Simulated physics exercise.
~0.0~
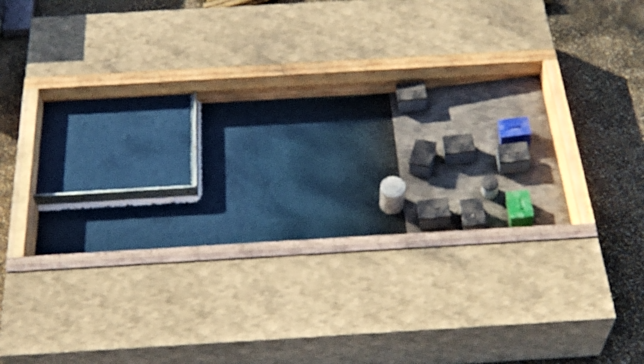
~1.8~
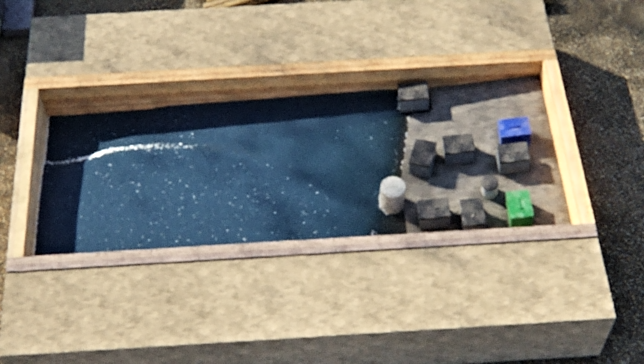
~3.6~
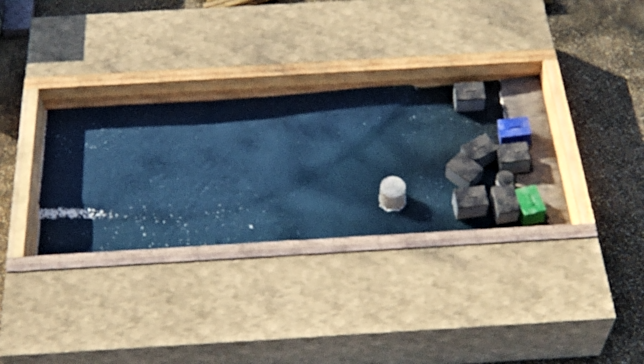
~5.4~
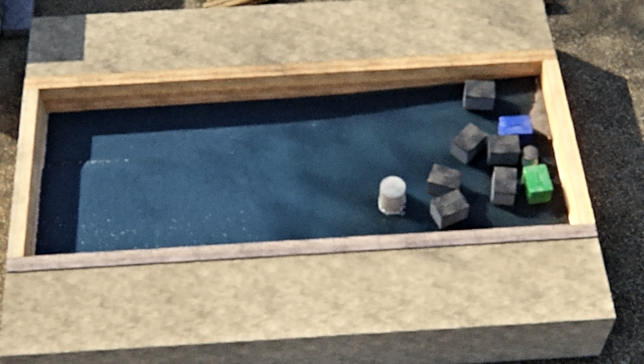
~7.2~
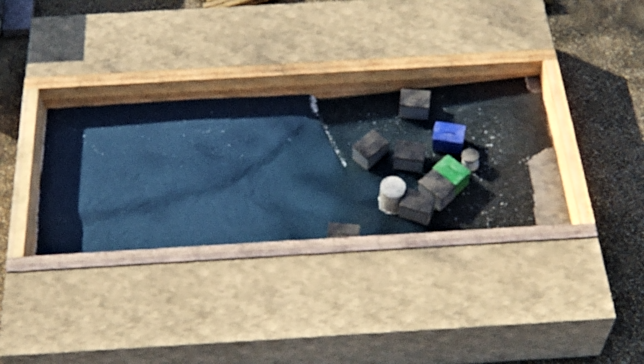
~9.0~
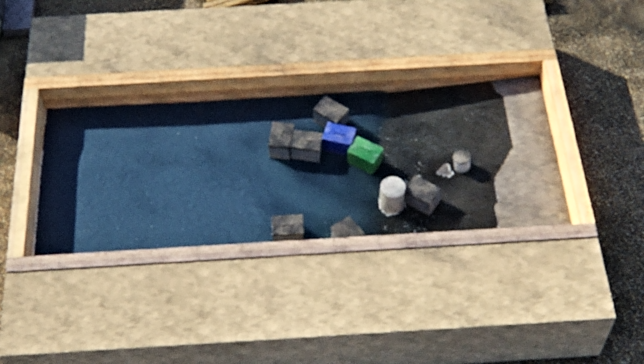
Dark blue water held at the left of a wooden-framed basin surges right across a cluster of grey, blue and green blocks, pushing some rightward, then flows back and carries them left past a white cylinder that stays put, leaving them scattered mid-basin as the right end drains.
